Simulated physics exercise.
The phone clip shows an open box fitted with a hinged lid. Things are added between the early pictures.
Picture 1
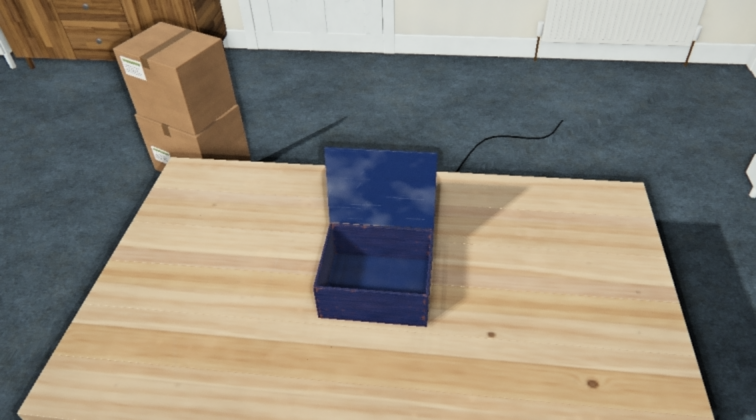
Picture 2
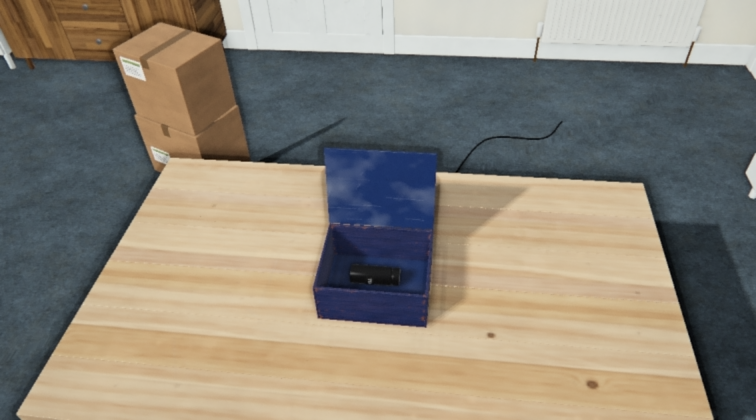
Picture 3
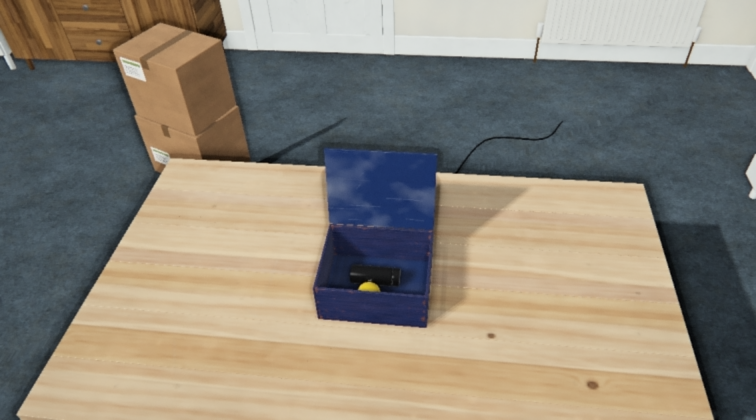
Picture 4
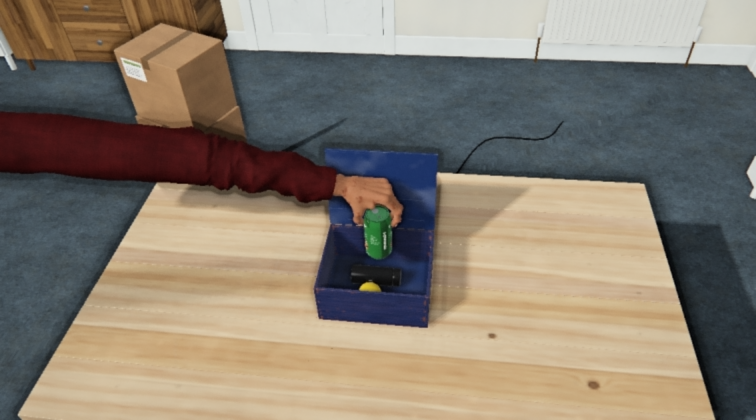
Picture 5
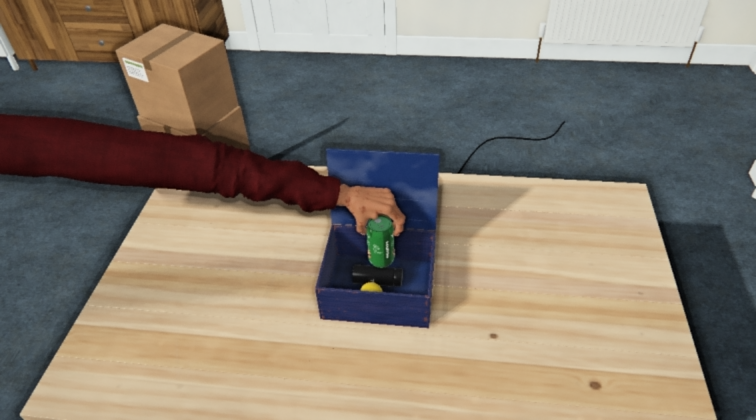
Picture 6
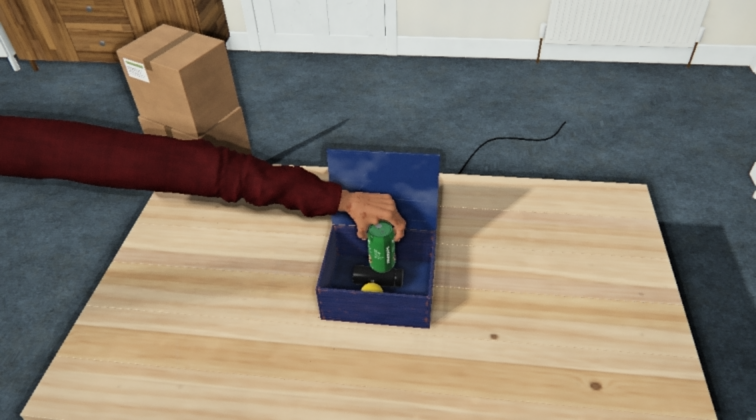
We see an open blue box on a wooden table; a black cylindrical object appears inside, then a small yellow item. A hand reaches in from the left, holding a green can and lowering it slightly into the box.
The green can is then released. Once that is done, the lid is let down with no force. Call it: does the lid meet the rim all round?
No, the lid is held open.
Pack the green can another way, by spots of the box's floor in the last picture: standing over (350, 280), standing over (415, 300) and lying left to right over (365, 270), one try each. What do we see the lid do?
The lid is kept raised the first time, is kept raised the second time and lowers completely the third time.
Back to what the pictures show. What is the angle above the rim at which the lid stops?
I'd put it at roughly 55°.
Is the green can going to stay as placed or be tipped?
It tips.
Then, 0.50 s after the last picture, green can tipped 46° from how it was near (382, 248); black shaker rolled a little; yellow lemon rolled a little.
Then, 1.40 s after the last picture, lid 84° above the rim; green can tipped 49° from how it was near (382, 249); black shaker rolled about its own width; yellow lemon rolled a little.
Then, 1.70 s after the last picture, lid 66° above the rim; green can tipped 53° from how it was near (381, 251); black shaker rolled about its own width; yellow lemon rolled a little.
At rest, lid 55° above the rim; tipped over in the box, green can; the other 2 in place. Seen from the same camera at the end, green can near (382, 251).
